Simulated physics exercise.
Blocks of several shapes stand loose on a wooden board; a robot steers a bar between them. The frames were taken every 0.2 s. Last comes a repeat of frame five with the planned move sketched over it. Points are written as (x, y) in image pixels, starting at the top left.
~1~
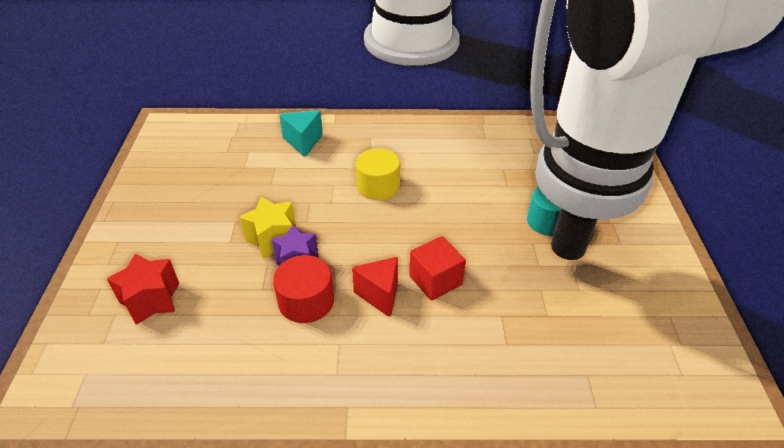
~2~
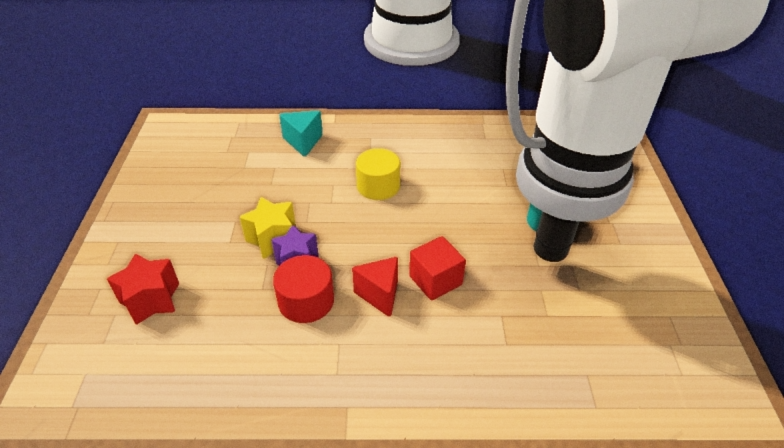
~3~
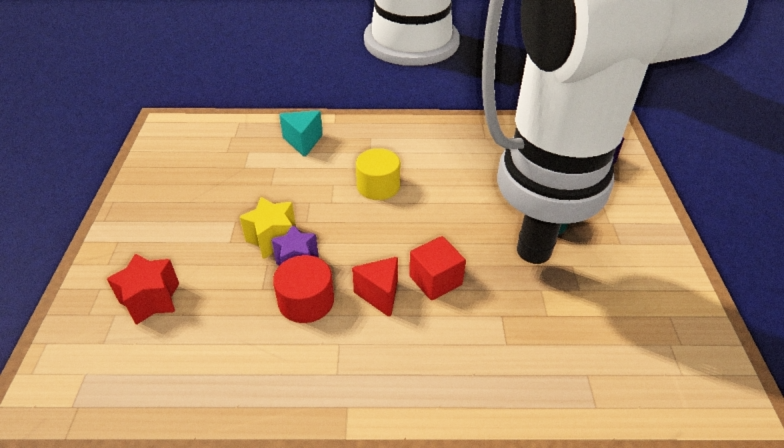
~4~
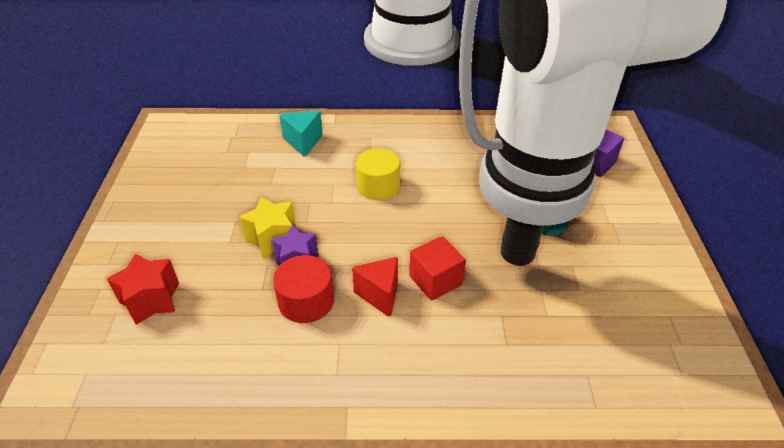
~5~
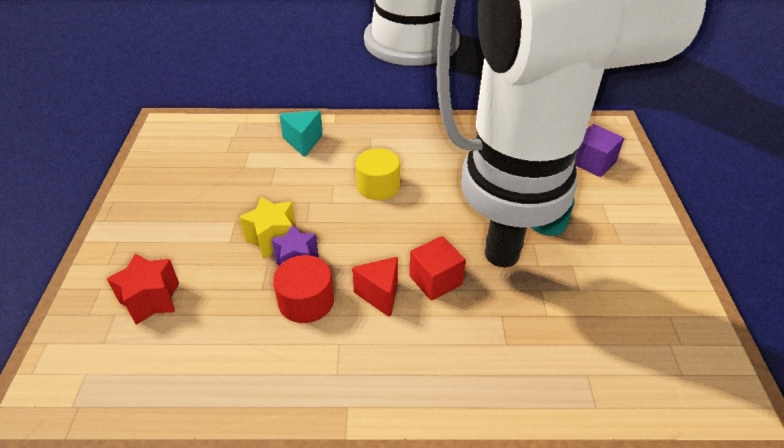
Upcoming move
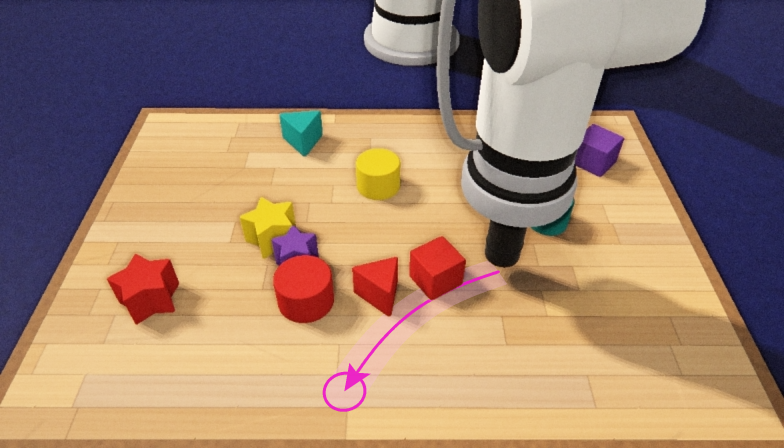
In the video, a robot arm holding a dark bar moves steadily left across a wooden board toward a red cube, uncovering a purple block behind it, while the scattered red, yellow, purple and turquoise blocks stay still.
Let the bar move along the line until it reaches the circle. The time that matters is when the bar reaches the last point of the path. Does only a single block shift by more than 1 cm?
No, I don't think so.
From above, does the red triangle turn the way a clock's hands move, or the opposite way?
It is turned anticlockwise.
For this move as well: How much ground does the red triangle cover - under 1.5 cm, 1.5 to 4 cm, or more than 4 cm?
Between 1.5 and 4 cm.
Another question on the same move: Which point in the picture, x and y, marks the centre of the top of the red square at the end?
(396, 258)
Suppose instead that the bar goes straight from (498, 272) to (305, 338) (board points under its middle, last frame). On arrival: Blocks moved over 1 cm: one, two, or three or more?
Moved: More than two.
Drawn move, from (498, 272) over (440, 295) and (387, 334) to (345, 391).
On the path given first. One third of the way, bar (440, 280); red triangle (365, 269), turned 30° anticlockwise; red square (406, 256), turned 55° clockwise.
Two thirds of the way, bar (387, 319); red triangle (358, 267), turned 45° anticlockwise; red square (396, 258), turned 85° clockwise.
At the end, bar (343, 376); red circular block still; red triangle (358, 267), turned 45° anticlockwise; red square (396, 258), turned 85° clockwise.
